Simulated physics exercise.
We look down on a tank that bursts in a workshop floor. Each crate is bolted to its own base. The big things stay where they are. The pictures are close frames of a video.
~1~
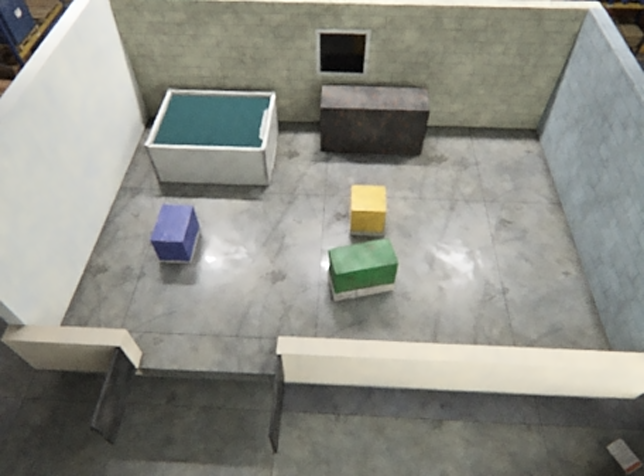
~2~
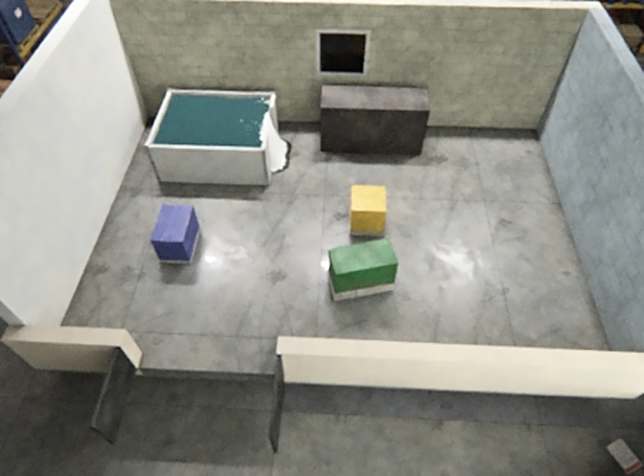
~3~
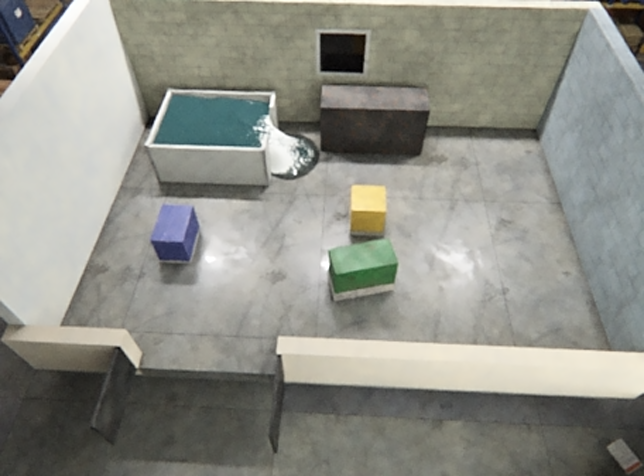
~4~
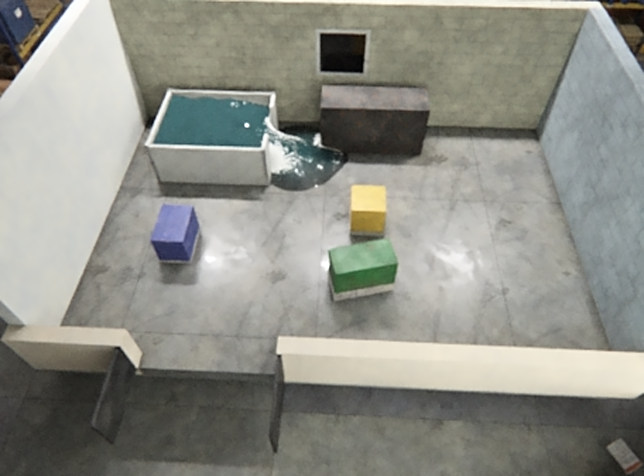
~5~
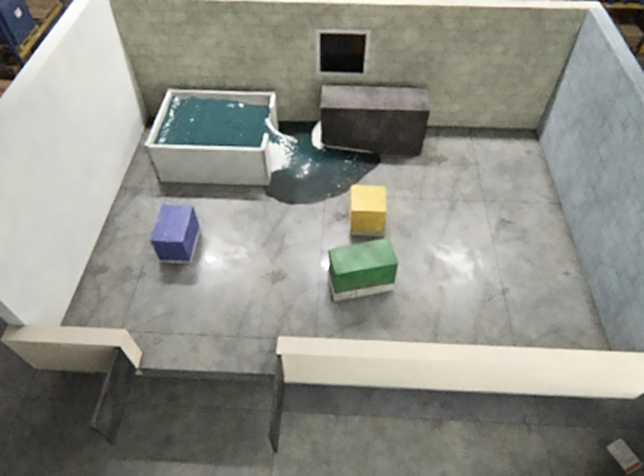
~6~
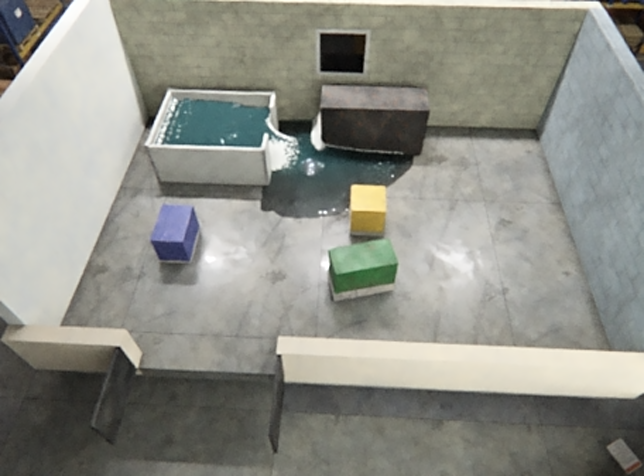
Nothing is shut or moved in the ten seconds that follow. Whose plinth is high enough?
The green crate keeps dry; the blue crate is soaked; the yellow crate is soaked.
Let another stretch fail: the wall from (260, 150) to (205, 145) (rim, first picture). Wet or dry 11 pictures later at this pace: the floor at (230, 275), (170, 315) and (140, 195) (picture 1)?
In that order: Under water, wet, awash.
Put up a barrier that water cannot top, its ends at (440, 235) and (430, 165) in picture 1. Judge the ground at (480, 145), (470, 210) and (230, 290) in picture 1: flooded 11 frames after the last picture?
In that order: Flooded, dry, free of water.
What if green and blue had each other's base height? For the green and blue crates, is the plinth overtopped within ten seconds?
One by one: Green crate is wetted, blue crate escapes it.
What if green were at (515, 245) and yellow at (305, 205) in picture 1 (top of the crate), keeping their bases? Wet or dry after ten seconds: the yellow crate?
My reading: Yellow keeps dry.
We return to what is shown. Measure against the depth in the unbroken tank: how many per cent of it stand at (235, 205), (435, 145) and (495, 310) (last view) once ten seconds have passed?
In turn 2, 6 and 10 in a hundred.
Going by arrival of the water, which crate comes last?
The one in blue.
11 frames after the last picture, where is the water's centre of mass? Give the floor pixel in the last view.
I would point to (293, 164).
A moment on, water covers 25 % of the floor; the green crate water round its plinth, the blue crate not reached, the yellow crate water round its plinth.
Next, water covers 40 % of the floor; the green crate water round its plinth, the blue crate not reached, the yellow crate water round its plinth.
Then, water covers 55 % of the floor; the green crate water round its plinth, the blue crate not reached, the yellow crate water round its plinth.
Later, water covers 80 % of the floor; the green crate water round its plinth, the blue crate water round its plinth, the yellow crate water round its plinth.
In the end, water covers 95 % of the floor; the green crate stayed above the water, the blue crate was topped, the yellow crate was topped.
